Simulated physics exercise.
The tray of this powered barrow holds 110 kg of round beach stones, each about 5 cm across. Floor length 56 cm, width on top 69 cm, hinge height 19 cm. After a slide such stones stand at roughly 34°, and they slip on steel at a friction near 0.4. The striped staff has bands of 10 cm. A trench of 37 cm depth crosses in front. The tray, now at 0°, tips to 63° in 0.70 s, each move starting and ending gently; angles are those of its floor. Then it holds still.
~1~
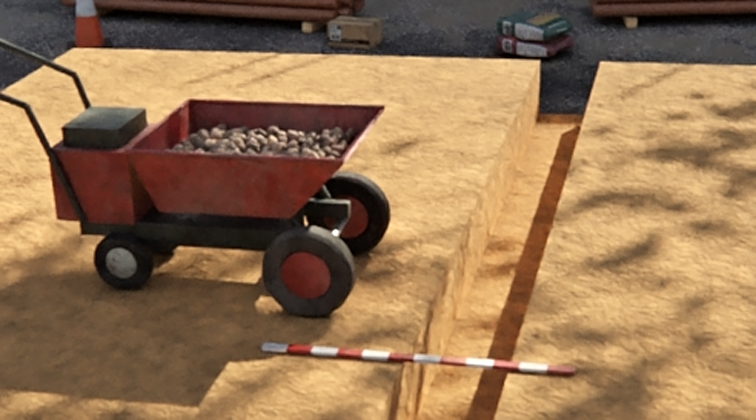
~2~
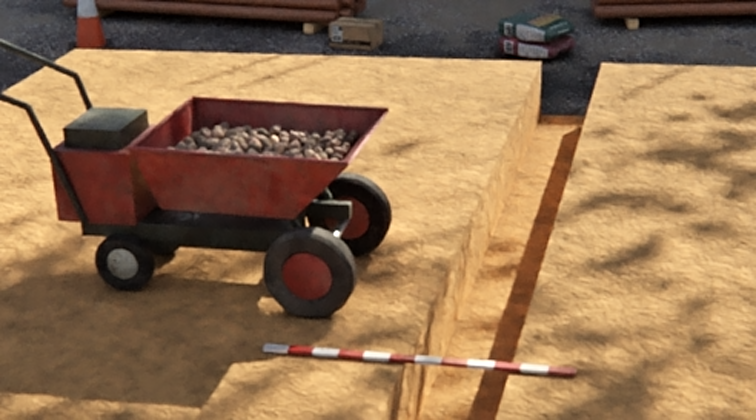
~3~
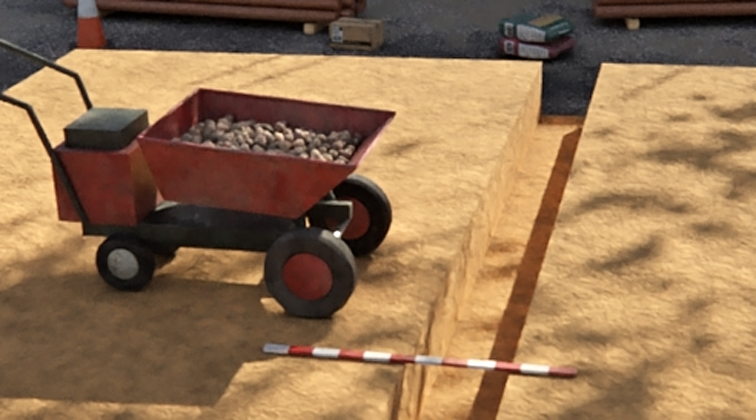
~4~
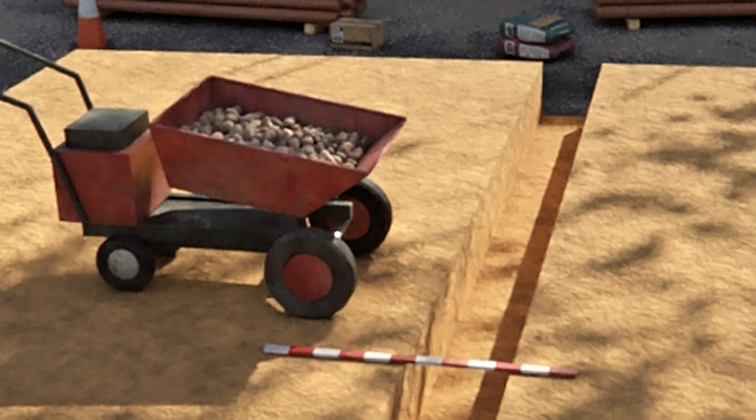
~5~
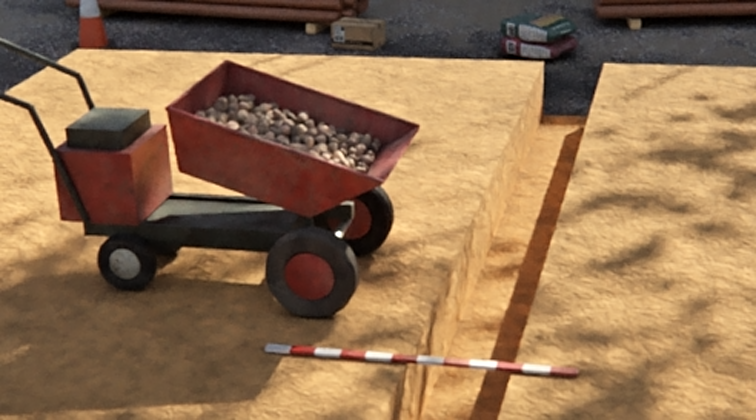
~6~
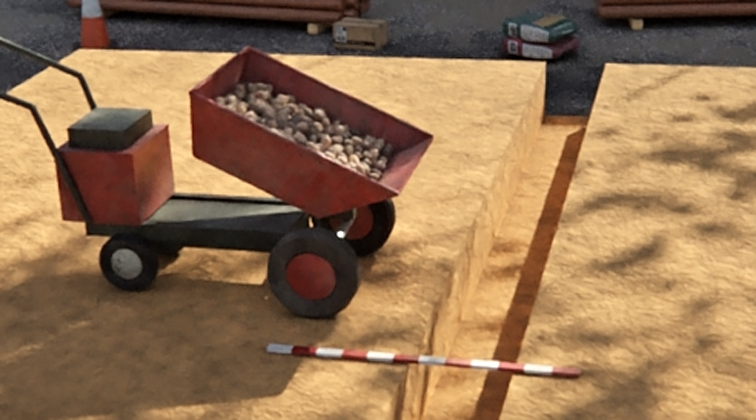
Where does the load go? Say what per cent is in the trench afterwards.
Close to 71 in a hundred.
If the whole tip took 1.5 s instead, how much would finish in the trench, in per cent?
In that case some 90 per cent.
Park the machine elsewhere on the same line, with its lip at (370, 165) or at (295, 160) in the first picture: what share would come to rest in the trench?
First some 50, then 100 per cent.
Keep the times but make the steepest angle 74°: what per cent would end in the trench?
It would be near 80 per cent.
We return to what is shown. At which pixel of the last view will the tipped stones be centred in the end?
Around (517, 356).
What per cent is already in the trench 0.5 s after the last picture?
Some 15 per cent.
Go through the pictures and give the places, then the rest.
The first picture shows lip at (344, 162), floor tilted 0°, highest stones at (280, 140).
In the second picture, the tray is at 1°, its lip at (348, 164); the top of the load is at (263, 139).
The third picture shows lip at (356, 168), floor tilted 5°, highest stones at (218, 131).
In the fourth picture, the tray is at 10°, its lip at (368, 174); the top of the load is at (218, 121).
The fifth picture shows lip at (383, 183), floor tilted 17°, highest stones at (227, 106).
The sixth picture shows lip at (398, 195), floor tilted 25°, highest stones at (242, 95).
Then, 0.2 s after the last picture the floor is at 53°, 100 % in the tray; the foremost stones are at (416, 209).
Then, 0.5 s after the last picture the floor is at 63°, 84 % in the tray, 16 % in the trench; the foremost stones are at (507, 285).
Then, 0.8 s after the last picture the floor is at 63°, 25 % in the tray, 47 % in the trench, 29 % past the trench; the foremost stones are at (679, 309).
Then, 2.8 s after the last picture the floor is at 63°, 0 % in the tray, 71 % in the trench, 29 % past the trench; the foremost stones are past the picture's edge.
